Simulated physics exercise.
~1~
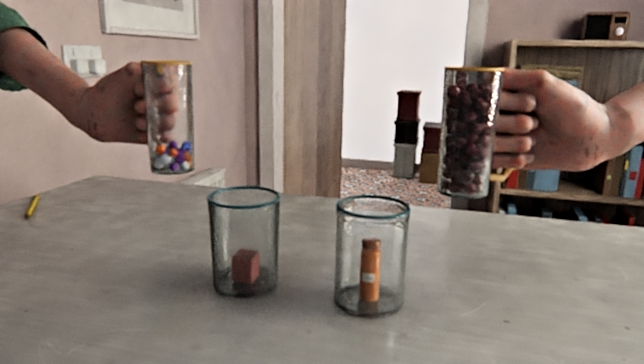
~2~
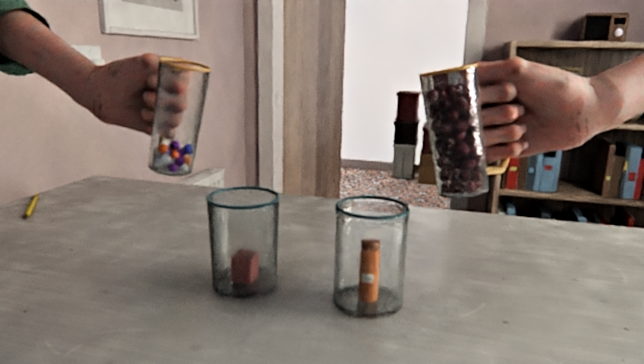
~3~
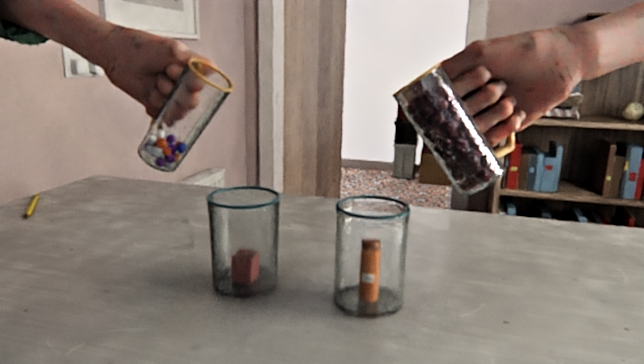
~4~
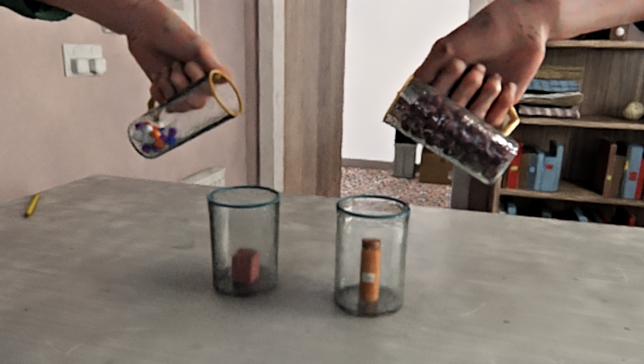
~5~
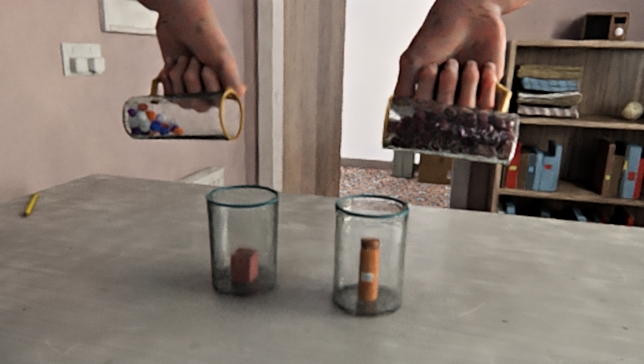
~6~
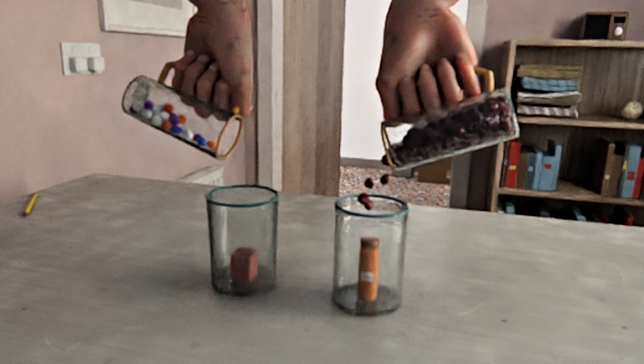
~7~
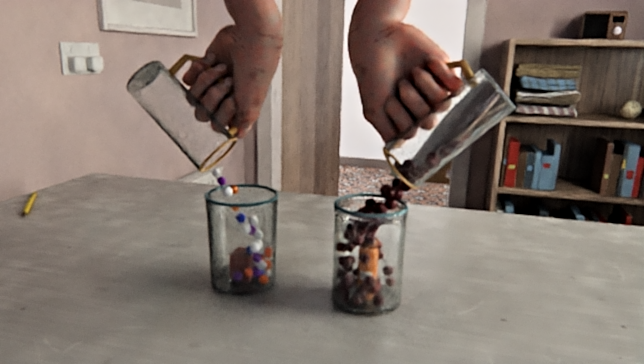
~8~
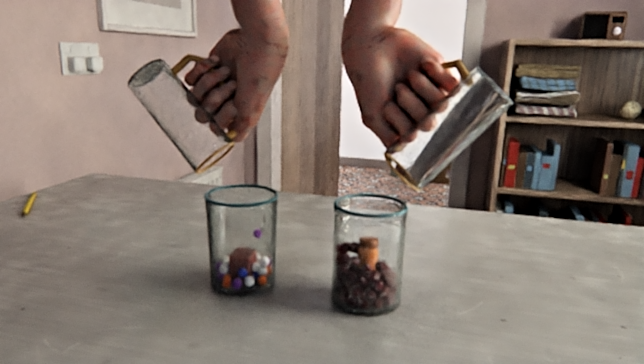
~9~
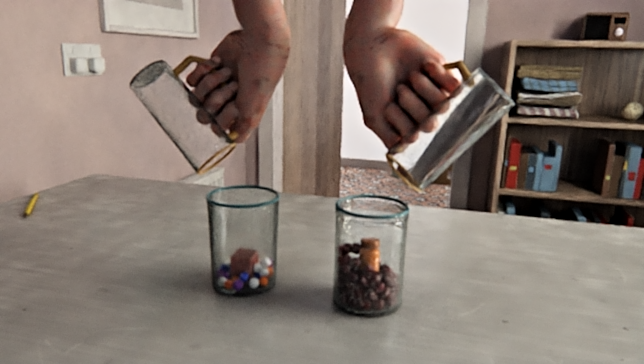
Two hands tip beads and dark balls into two glasses, leaving both blocks showing.
